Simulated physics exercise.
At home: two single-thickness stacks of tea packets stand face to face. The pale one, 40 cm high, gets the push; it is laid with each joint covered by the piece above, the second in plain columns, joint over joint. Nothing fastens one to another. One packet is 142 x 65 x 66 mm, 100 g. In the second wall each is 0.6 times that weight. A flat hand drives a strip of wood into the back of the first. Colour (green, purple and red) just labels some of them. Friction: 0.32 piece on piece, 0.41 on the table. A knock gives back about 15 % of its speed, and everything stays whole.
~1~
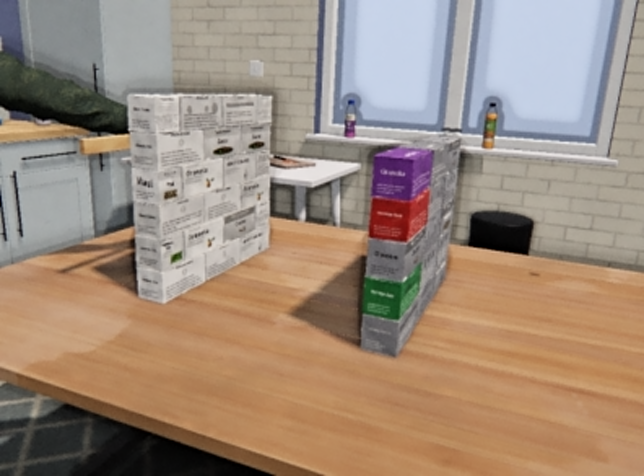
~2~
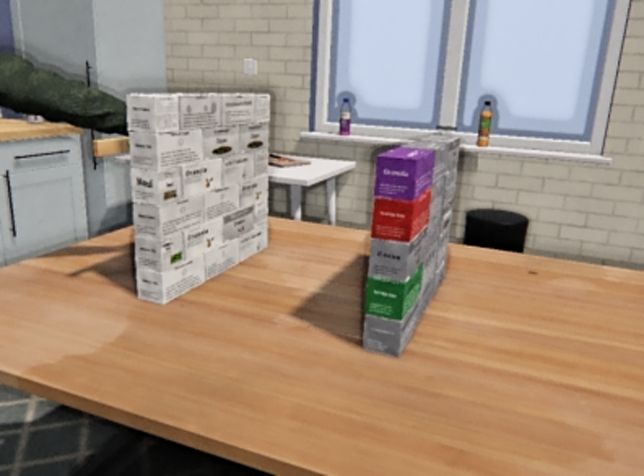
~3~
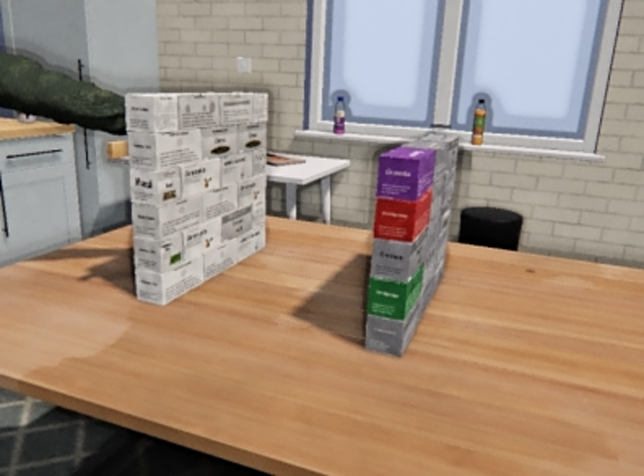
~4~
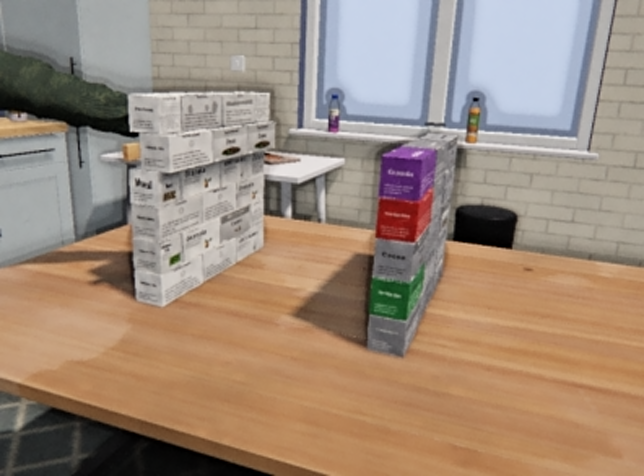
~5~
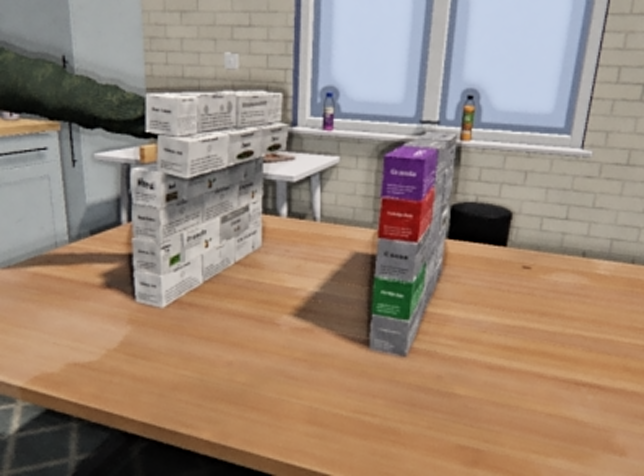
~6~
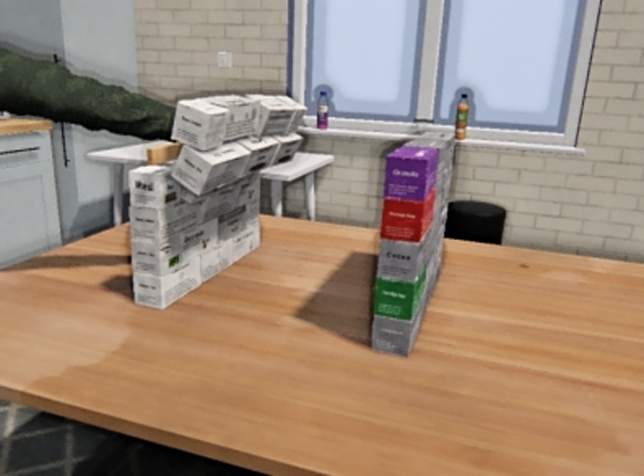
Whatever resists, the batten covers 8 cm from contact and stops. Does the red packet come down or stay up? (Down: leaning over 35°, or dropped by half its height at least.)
It remains up.
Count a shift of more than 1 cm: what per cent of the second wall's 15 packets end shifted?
It is 0 per cent.
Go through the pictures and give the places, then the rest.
In the first picture (pixels give the middle of a visible side; the camera moves round a little), batten (82, 147) 8 cm from the wall; red packet (389, 221); purple packet (392, 178); green packet (382, 300); none of the others has stirred.
Batten (96, 149) 43 mm from the wall; red packet (391, 221), in the second picture.
Batten (110, 151) 7 mm from the wall; red packet (394, 221), in the third picture.
Batten (125, 153) 29 mm in; red packet (396, 221), in the fourth picture.
Batten (142, 155) 6 cm in; red packet (399, 221); none of the others has stirred, in the fifth picture.
Batten (150, 157) 8 cm in, stopped; red packet (401, 221); purple packet (405, 179); green packet (394, 300); none of the others has stirred, in the sixth picture.
Then, 0.10 s past the last view, 10 of the pale wall down; none of the 15 packets of the second wall down; red packet unmoved.
In the end, 10 of the pale wall down; none of the 15 packets of the second wall down, 5 disturbed; red packet unmoved; purple packet unmoved; green packet 7 mm from its place. From the last view, middles, red packet near (412, 212), purple packet near (413, 172).
